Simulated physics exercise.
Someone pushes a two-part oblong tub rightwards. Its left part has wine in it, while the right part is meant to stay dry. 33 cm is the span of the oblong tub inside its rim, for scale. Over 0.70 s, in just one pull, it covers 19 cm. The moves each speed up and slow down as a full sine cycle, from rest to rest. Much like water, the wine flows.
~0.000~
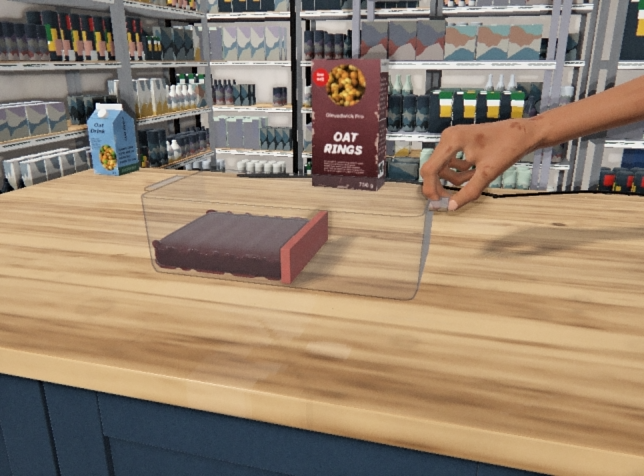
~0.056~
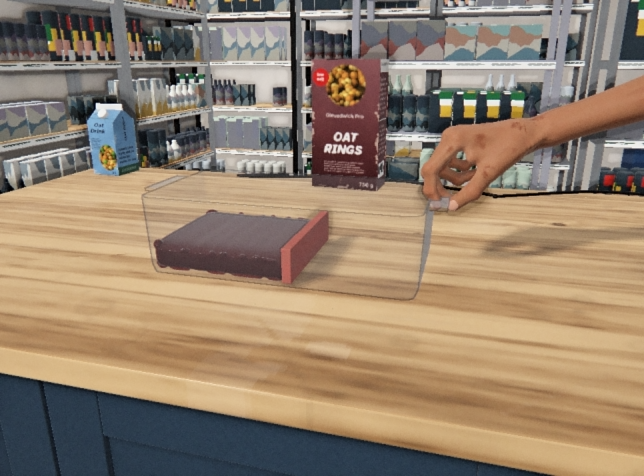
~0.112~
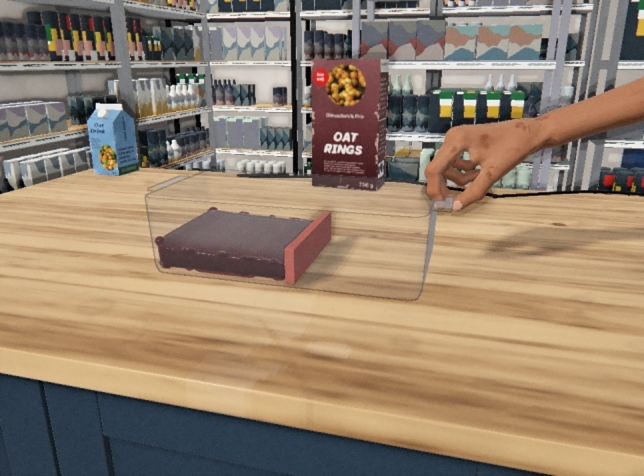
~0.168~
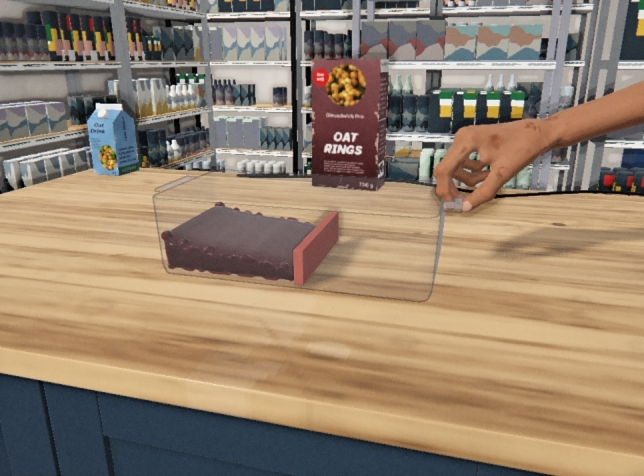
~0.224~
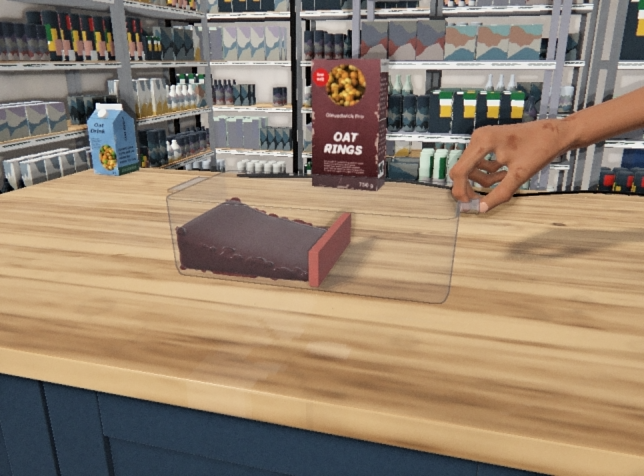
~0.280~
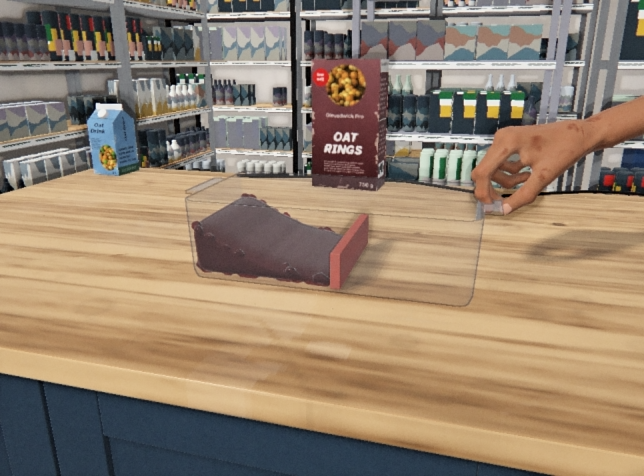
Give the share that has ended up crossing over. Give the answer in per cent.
Around 32 out of 100.
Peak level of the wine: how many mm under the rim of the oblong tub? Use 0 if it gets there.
About 0 mm.
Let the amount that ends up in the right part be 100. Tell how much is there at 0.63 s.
Around 70%.
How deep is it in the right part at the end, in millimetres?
Some 12 mm deep.
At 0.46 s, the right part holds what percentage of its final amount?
0 in a hundred, roughly.
Then, 0.46 s in, it has gone 15 cm; 0 per cent is on the right side and 0 is out of the oblong tub.
Then, 0.63 s in, it has gone 19 cm; 21 per cent is on the right side and 0 is out of the oblong tub.
Then, 0.81 s in, it has gone 19 cm; 31 per cent is on the right side and 0 is out of the oblong tub.
Then, 0.99 s in, it has gone 19 cm; 31 per cent is on the right side and 0 is out of the oblong tub.
Finally, 32 per cent is on the right side and 0 is out of the oblong tub.
